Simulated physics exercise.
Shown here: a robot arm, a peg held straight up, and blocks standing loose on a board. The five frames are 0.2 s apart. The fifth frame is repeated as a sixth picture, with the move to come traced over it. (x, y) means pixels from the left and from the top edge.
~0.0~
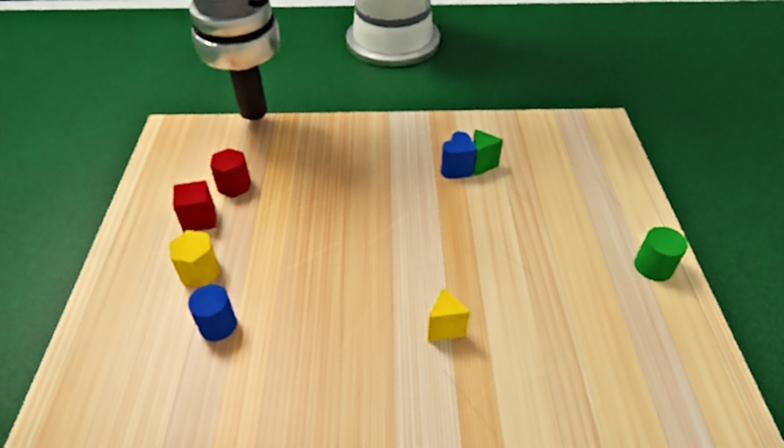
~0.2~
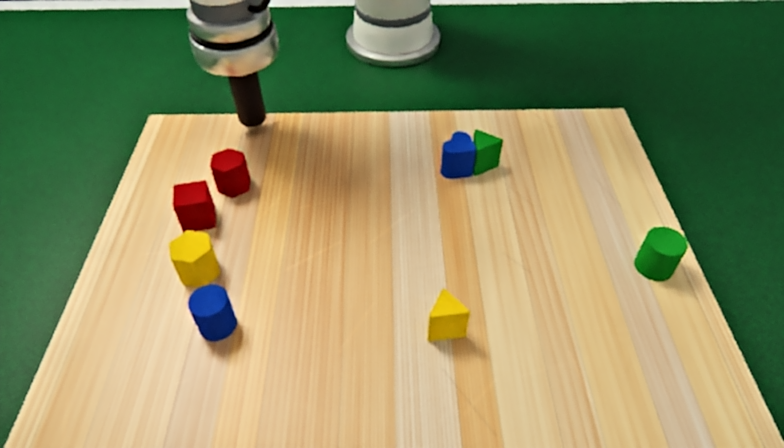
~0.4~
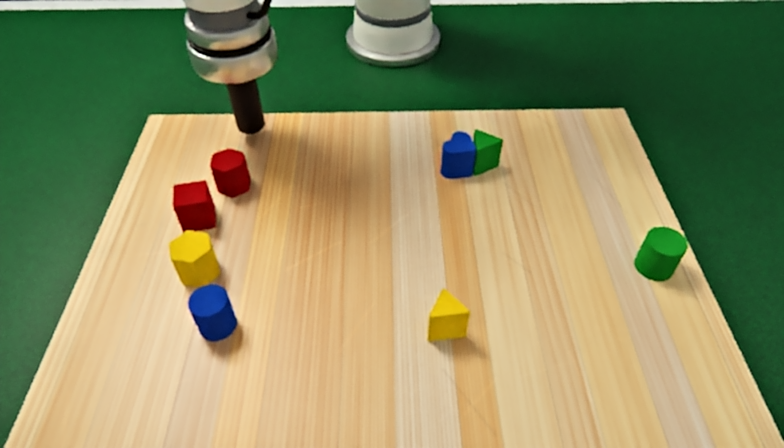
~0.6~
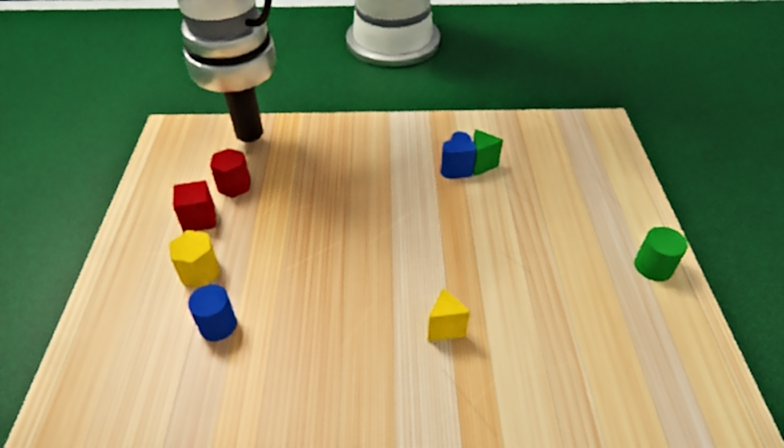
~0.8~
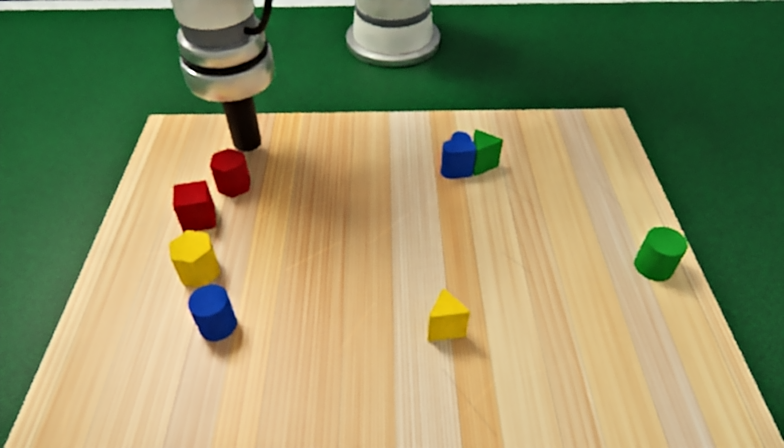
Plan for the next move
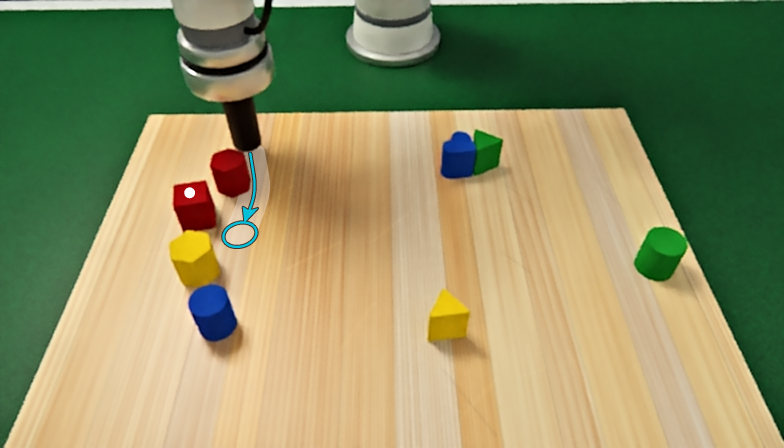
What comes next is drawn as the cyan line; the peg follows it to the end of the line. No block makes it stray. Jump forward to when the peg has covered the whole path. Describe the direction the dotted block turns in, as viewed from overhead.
The turn is anti-clockwise.
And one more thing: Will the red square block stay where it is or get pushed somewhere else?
By then it is displaced.
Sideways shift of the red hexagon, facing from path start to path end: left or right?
Sideways, to the right.
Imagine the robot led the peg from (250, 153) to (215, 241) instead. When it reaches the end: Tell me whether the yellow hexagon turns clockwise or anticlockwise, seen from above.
My prediction: CW.
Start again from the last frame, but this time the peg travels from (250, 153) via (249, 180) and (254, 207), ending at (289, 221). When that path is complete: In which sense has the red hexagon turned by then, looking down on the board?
Bird's-eye view: Clockwise.
The drawn path runs from (250, 153) over (254, 191) to (240, 234); the dot is on the red square block.
What follows on the original path. One third of the way, peg at (252, 168); red hexagon at (222, 168), turned 25° clockwise.
Two thirds of the way, peg at (249, 196); red square block at (179, 197), turned 25° anticlockwise; red hexagon at (211, 180), turned 65° clockwise.
At the end, peg at (237, 225); yellow hexagon not moved; red square block at (179, 197), turned 25° anticlockwise; red hexagon at (210, 180), turned 70° clockwise.
